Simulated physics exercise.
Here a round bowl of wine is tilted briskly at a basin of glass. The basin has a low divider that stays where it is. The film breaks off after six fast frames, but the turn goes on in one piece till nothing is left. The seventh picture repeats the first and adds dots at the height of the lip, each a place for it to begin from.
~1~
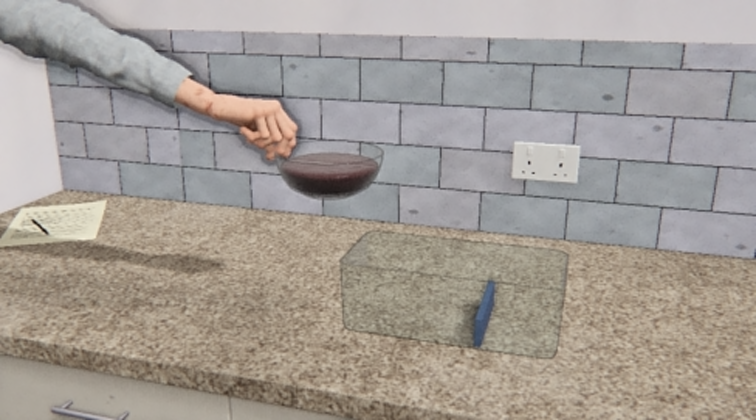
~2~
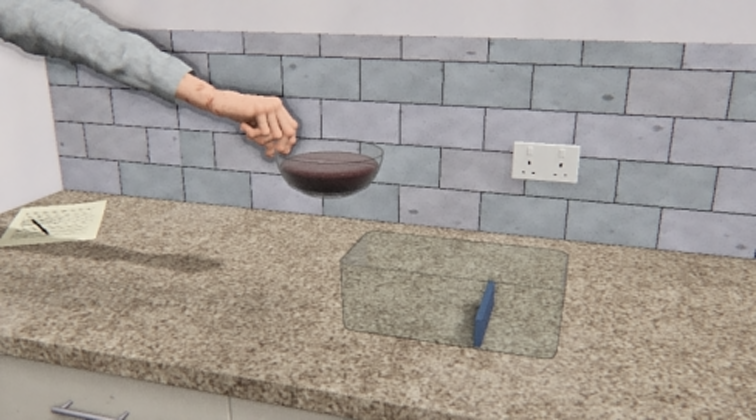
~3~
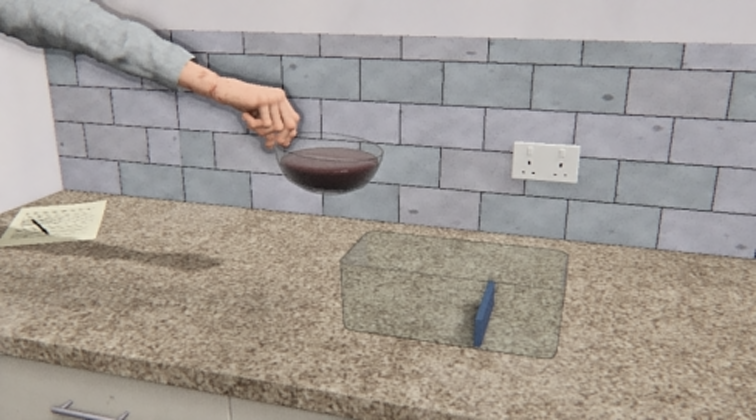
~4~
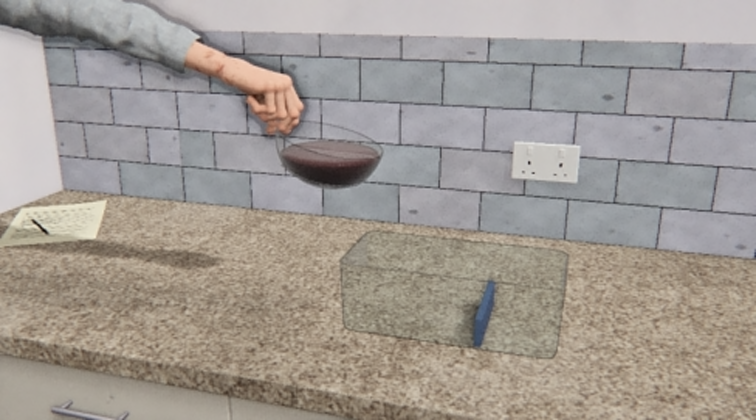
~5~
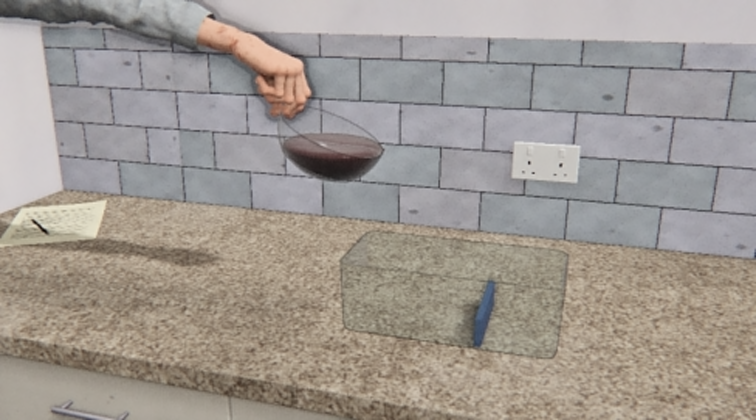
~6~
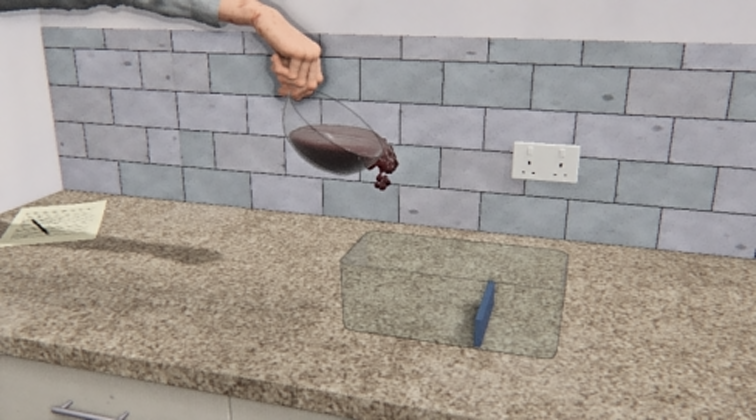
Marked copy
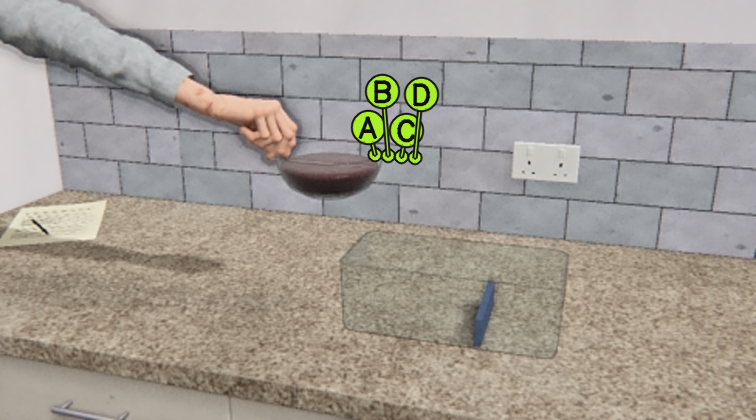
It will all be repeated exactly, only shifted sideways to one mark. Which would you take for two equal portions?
Spot D does it best.
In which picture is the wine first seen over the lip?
Picture 5.
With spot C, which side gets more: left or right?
More ends on the left.
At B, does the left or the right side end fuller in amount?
More ends on the left.
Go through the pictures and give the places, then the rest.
The first frame shows upright, lip at (380, 155); basin from (344, 327) to (557, 358); top of the wall at (486, 299); nothing has left yet.
The second frame shows upright, lip at (380, 155); nothing has left yet.
The third frame shows tipped about 6°, lip at (380, 155); nothing has left yet.
The fourth frame shows tipped about 14°, lip at (380, 155); nothing has left yet.
The fifth frame shows tipped about 24°, lip at (380, 155); wine is over the lip, down to (380, 155).
The sixth frame shows tipped about 35°, lip at (380, 155); wine is over the lip, down to (386, 186).
On the marked copy, A at (375, 154); B at (388, 155); C at (401, 156); D at (415, 157).
For spot A, about 92 % ends left of the wall and 6 % right of it.
For spot B, about 94 % ends left of the wall and 4 % right of it.
For spot C, about 83 % ends left of the wall and 15 % right of it.
For spot D, about 49 % ends left of the wall and 49 % right of it.
